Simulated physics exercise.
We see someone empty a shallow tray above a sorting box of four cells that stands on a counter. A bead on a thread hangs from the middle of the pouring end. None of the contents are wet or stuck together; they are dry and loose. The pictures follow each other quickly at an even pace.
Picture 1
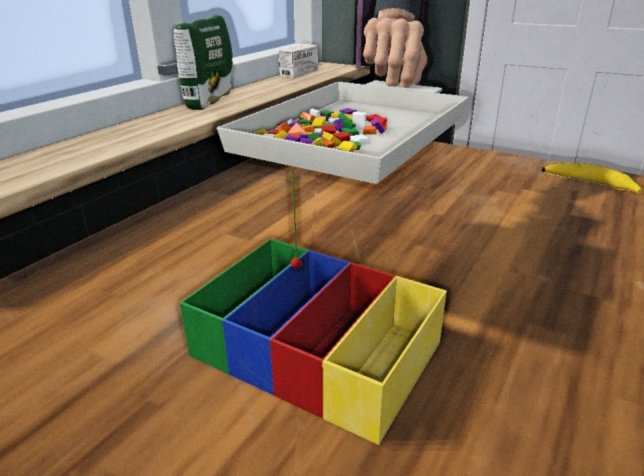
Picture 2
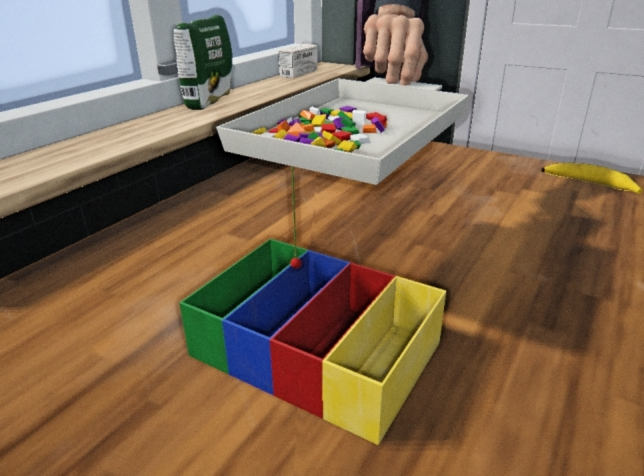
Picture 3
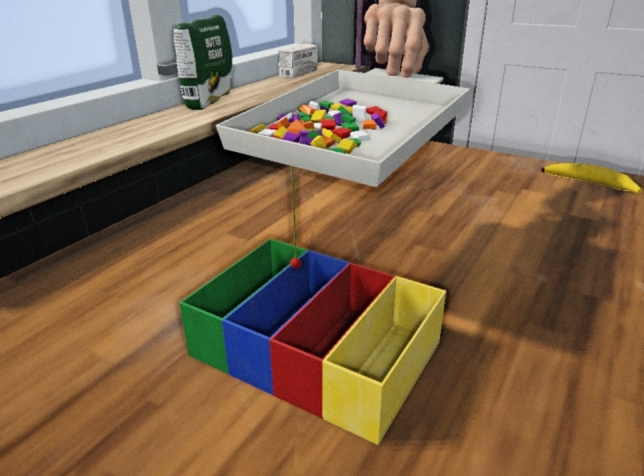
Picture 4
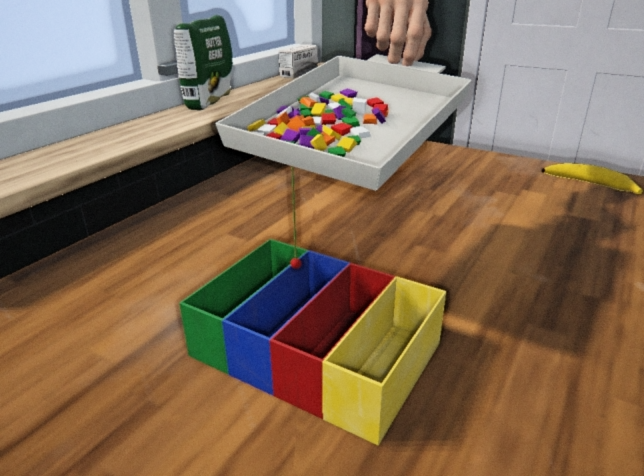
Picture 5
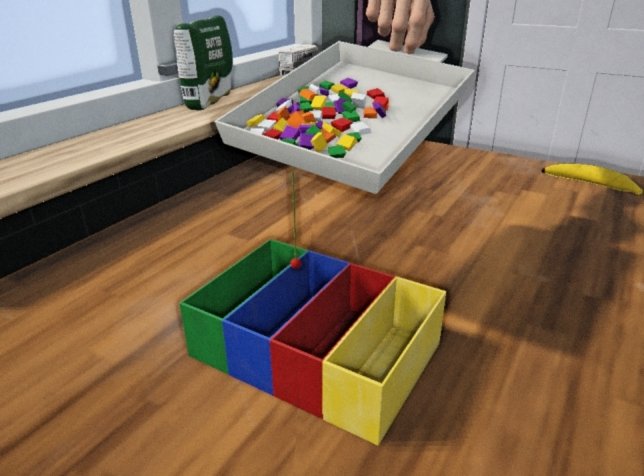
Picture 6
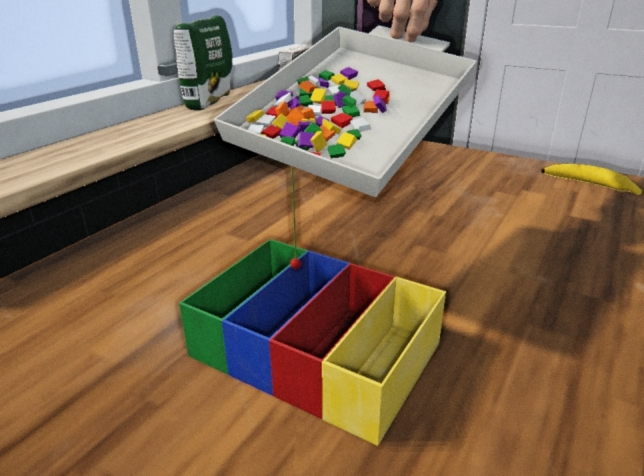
In the video, a hand holds a shallow white tray of colorful small pieces above a sorting box with green, blue, red and yellow cells, then gradually tilts the tray, its near edge slanting lower toward the right corner.
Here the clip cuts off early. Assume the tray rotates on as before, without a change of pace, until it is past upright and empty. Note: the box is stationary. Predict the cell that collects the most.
I would say the red cell.
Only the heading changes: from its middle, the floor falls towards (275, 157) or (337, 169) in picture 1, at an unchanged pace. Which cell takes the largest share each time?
Well, with the first heading it's the green cell, and with the second it's red.
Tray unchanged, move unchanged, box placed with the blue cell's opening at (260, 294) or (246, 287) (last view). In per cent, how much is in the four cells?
Roughly 90 per cent the first time and 90 per cent the second.
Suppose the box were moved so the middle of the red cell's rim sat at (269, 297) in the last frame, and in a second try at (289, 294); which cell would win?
So it would be that yellow cell first and the cell in yellow after that.
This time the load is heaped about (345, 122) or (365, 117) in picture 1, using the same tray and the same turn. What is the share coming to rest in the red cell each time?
Near 70 and 70 percent respectively.
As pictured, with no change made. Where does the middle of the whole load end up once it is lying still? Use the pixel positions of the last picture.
(333, 362).
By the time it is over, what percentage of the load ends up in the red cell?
Roughly 70 percent.
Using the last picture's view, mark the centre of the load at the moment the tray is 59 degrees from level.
About (334, 142).
Just after the last frame, tray tipped steeply; every one on the tray.
A moment on, tray tipped right over; the larger part on the tray; about a tenth in the red cell; about a tenth in the yellow cell; just a few falling or outside the box.
Further on, tray tipped past a quarter turn; roughly two thirds in the red cell; roughly a quarter in the yellow cell; about a tenth in the blue cell; just a few falling or outside the box.
When it is over, tray tipped past a quarter turn; roughly two thirds in the red cell; roughly a quarter in the yellow cell; about a tenth in the blue cell; not one in the green cell; just a few outside the box.
